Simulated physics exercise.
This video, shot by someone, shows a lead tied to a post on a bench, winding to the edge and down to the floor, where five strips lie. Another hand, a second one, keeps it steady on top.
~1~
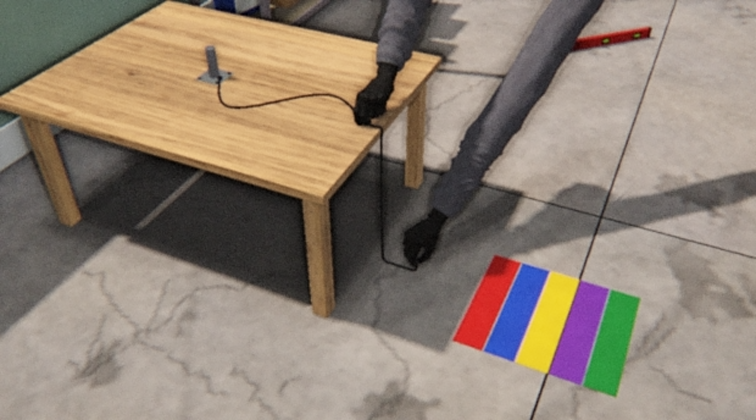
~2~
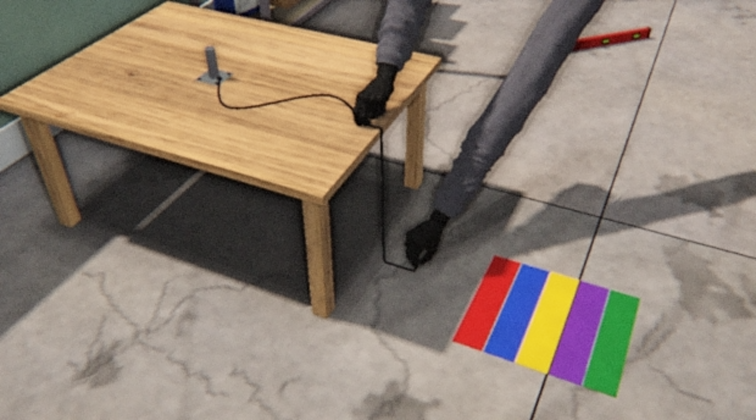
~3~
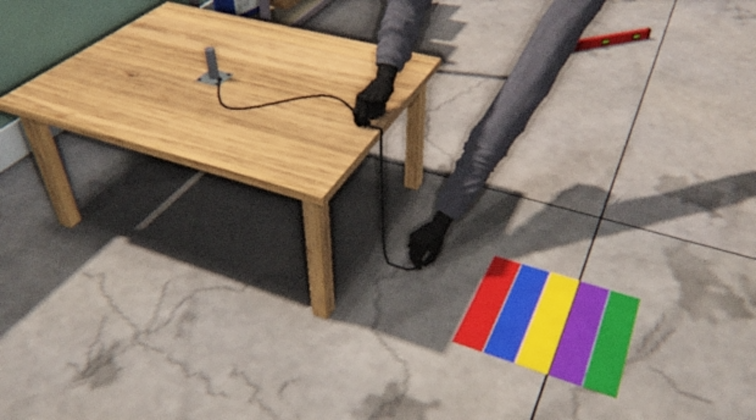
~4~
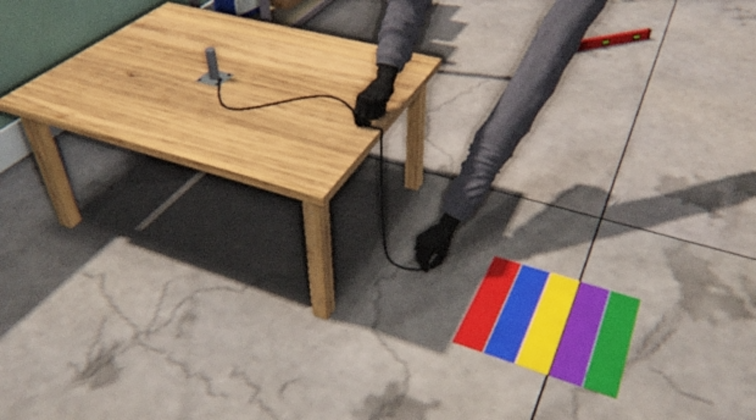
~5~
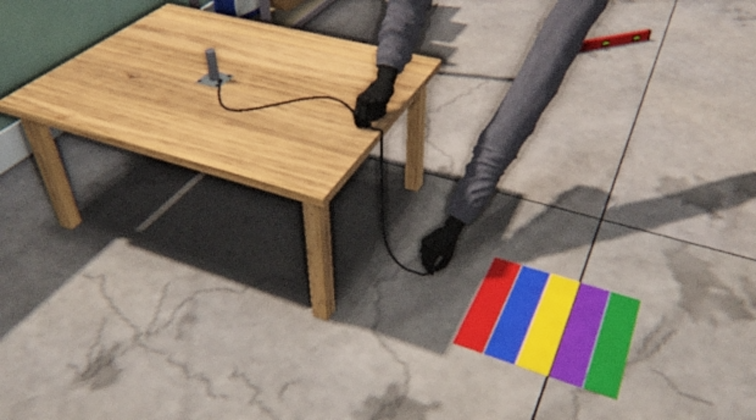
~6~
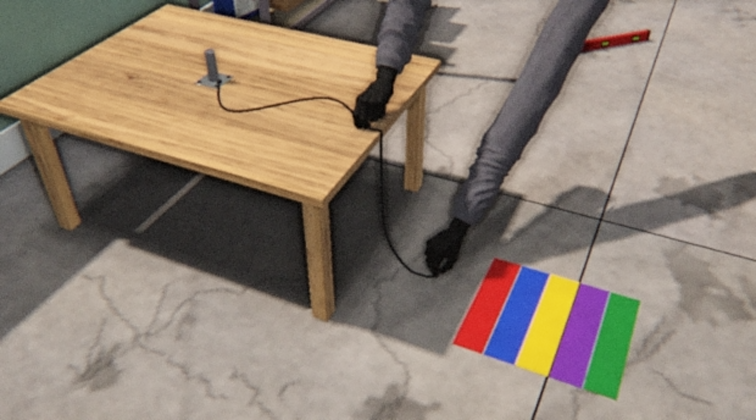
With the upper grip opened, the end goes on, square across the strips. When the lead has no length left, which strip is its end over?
The purple strip.
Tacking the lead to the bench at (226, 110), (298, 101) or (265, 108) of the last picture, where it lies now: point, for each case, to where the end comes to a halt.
Roughly (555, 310), (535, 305) and (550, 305), in that order.
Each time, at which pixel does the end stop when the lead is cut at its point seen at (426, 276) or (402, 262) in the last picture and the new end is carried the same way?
Roughly at (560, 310) the first time and at (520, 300) the second.
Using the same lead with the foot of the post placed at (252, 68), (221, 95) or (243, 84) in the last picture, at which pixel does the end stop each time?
You'd find it around (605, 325), then (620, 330), and finally (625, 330).
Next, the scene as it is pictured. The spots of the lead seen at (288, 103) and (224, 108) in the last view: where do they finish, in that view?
End positions: About (320, 111) and about (265, 94).
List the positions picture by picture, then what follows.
The first picture shows end (417, 263); red (475, 328); blue (506, 339); yellow (538, 350); purple (571, 361); green (605, 372).
The second picture shows end (419, 264); lead through (219, 94) (272, 103) (339, 99) (379, 130) (382, 190) (384, 246).
The third picture shows end (422, 266).
The fourth picture shows end (429, 268); lead through (219, 95) (272, 104) (339, 100) (380, 131) (382, 191) (385, 247).
The fifth picture shows end (434, 271).
The sixth picture shows end (439, 273); lead through (219, 97) (272, 106) (339, 101) (379, 133) (382, 193) (394, 251).
Early on, end near (532, 302); over blue.
Midway, end near (566, 312); over yellow.
At the end of the slack, end near (587, 319); over purple. It gets as far as the purple strip.
